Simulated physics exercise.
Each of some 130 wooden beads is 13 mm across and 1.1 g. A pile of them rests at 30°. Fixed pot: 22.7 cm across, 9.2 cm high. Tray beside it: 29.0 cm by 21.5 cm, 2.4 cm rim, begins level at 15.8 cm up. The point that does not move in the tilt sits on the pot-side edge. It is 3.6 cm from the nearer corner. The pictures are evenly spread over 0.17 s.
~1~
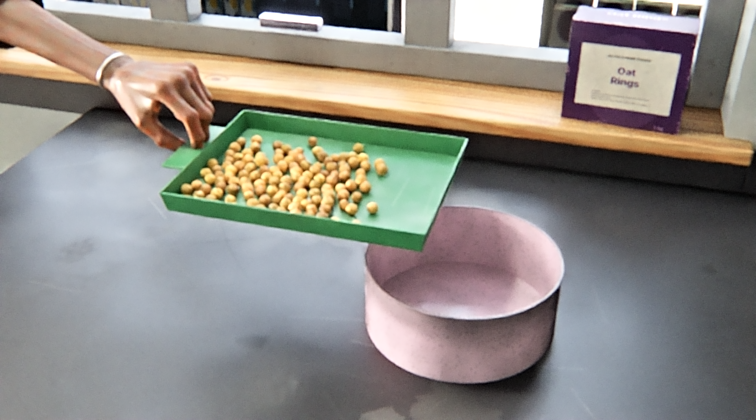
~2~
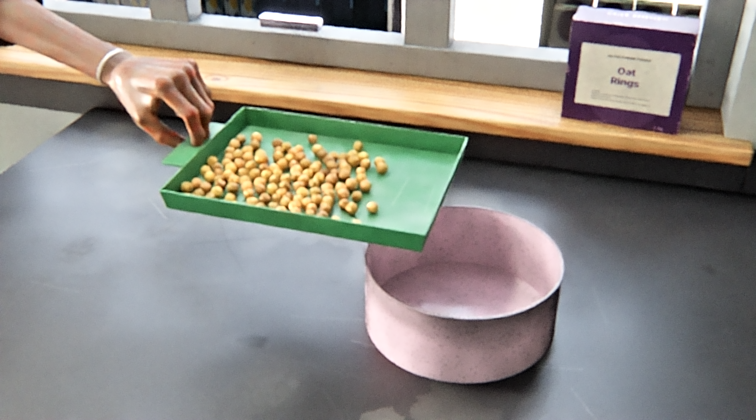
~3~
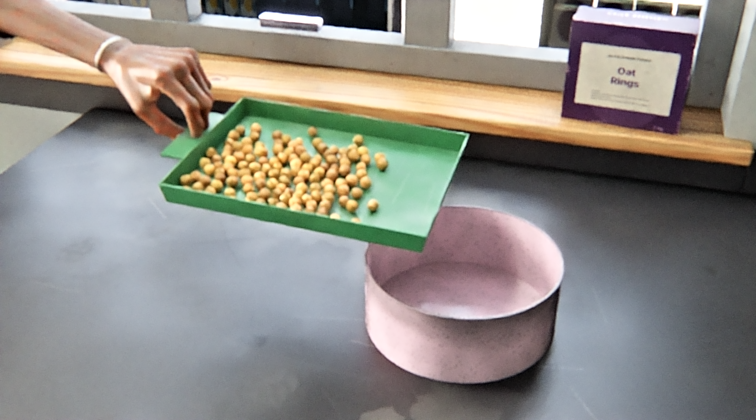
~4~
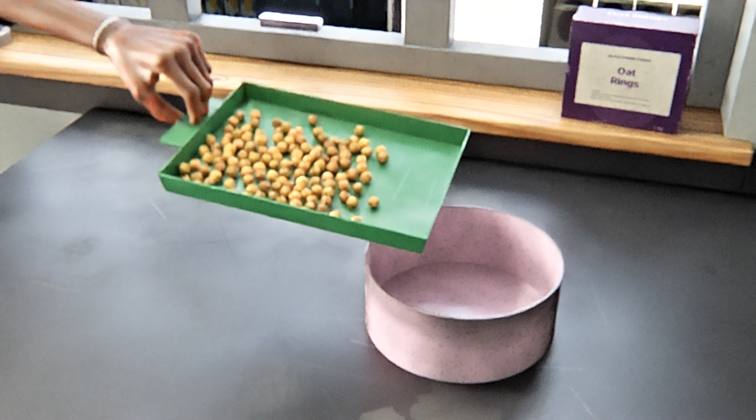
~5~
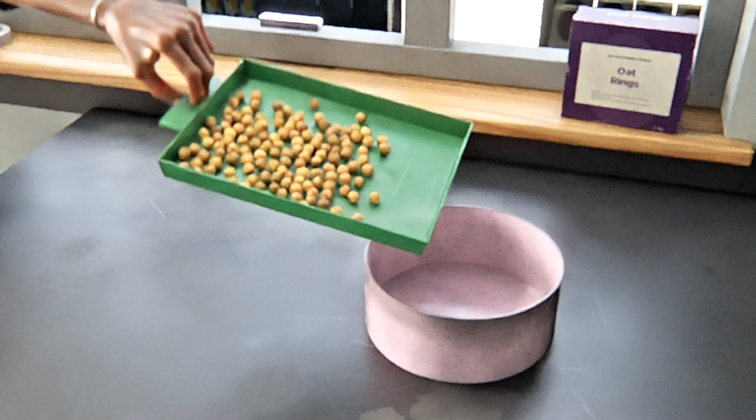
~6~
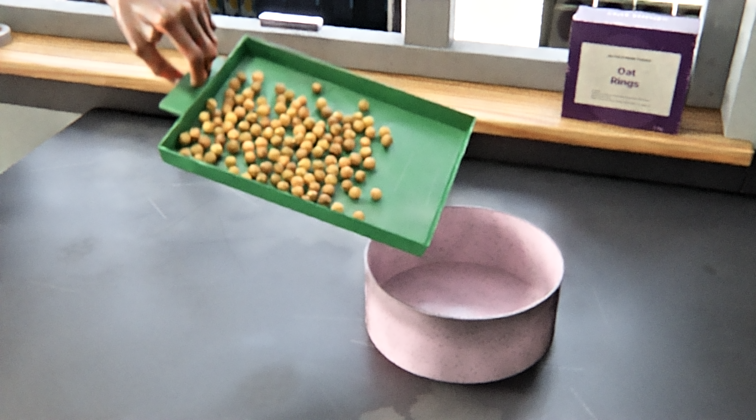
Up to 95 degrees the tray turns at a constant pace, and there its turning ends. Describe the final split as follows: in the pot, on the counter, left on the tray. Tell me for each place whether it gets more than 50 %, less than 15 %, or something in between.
I expect pot: In between, counter: More than 50 %, left on the tray: Less than 15 %.
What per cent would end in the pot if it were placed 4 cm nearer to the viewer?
In that case some 65 per cent.
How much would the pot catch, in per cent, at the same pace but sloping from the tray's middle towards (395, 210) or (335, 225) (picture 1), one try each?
That would be close to 50 per cent and then close to 10 per cent.
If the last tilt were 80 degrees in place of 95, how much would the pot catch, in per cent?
Share in the pot: Around 15 %.
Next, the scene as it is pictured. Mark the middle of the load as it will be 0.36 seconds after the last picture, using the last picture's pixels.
By then the middle of the load sits around (403, 214).
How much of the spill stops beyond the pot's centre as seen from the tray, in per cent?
80 %.
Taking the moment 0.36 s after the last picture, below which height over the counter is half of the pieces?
Some 20 cm.
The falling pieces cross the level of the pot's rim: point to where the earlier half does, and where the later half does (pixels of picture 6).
First half close to (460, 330), second half close to (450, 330).
Then, 0.22 s after the last picture, tilt 58 degrees; the tray holds 100 %, the pot 0 %.
Then, 0.36 s after the last picture, tilt 83 degrees; the tray holds 100 %, the pot 0 %.
Then, 0.64 s after the last picture, tilt 95 degrees; the tray holds 5 %, the pot 20 %.
In the end, pot 25 %, counter 75 %, tray 0 %.
